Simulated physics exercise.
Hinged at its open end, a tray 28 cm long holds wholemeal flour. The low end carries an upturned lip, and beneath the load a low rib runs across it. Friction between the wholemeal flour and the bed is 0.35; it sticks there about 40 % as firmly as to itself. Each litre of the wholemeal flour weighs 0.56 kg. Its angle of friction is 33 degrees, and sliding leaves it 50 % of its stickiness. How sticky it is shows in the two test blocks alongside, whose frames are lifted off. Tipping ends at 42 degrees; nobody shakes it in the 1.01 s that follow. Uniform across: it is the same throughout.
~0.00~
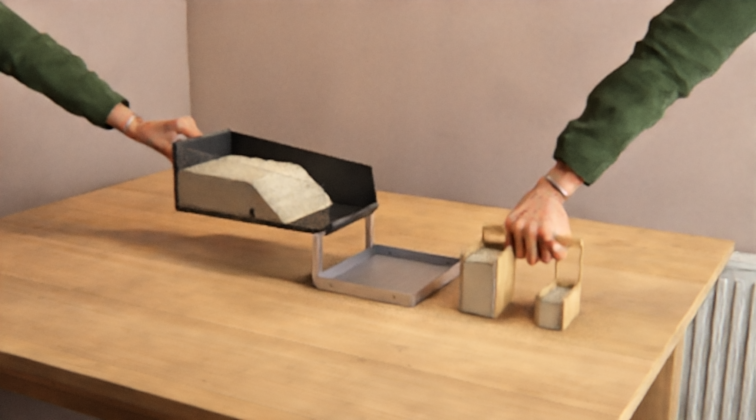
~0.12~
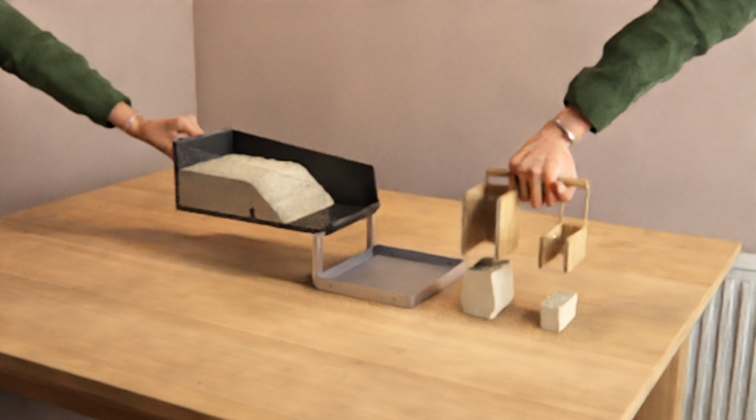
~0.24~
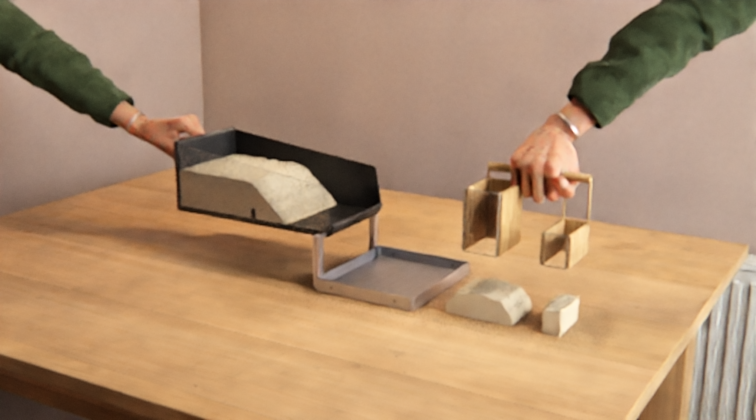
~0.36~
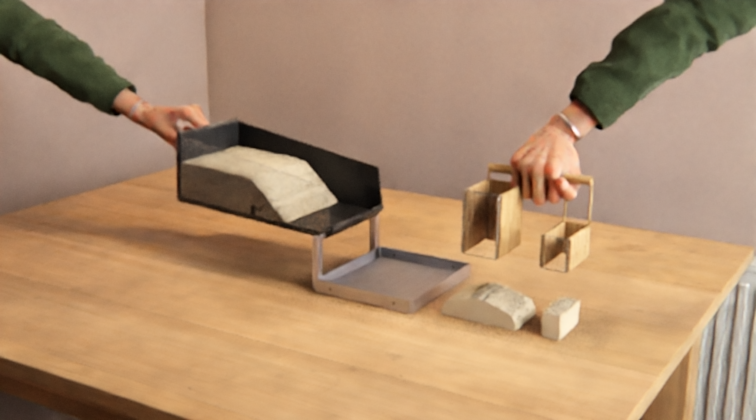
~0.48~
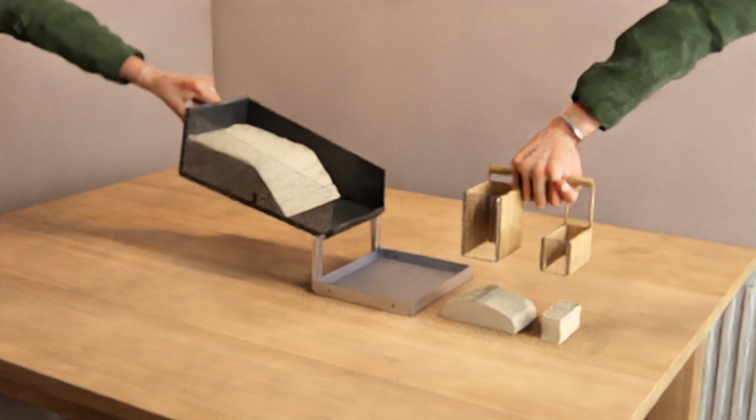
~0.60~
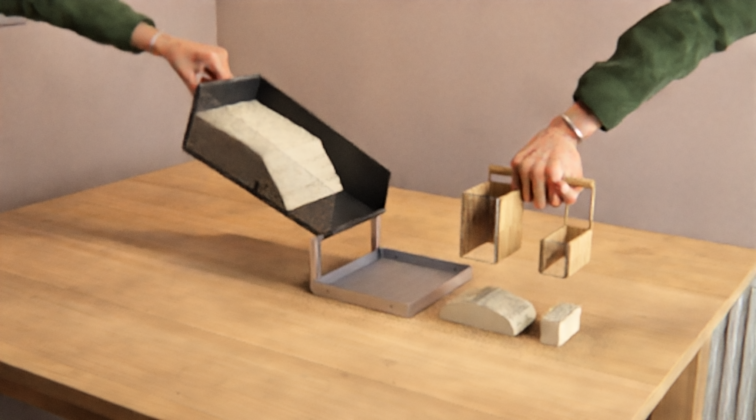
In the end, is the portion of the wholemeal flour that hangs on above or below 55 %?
It will not reach 55 in a hundred.
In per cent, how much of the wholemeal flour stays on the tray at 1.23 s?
It should be near 65 per cent.
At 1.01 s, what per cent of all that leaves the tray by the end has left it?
That figure sits at some 10 percent.
After 0.79 s, the tilt is 34 degrees and 100 % is on the bed.
After 1.01 s, the tilt is 42 degrees and 91 % is on the bed.
After 1.23 s, the tilt is 42 degrees and 64 % is on the bed.
After 1.45 s, the tilt is 42 degrees and 43 % is on the bed.
After 1.96 s, the tilt is 42 degrees and 38 % is on the bed.
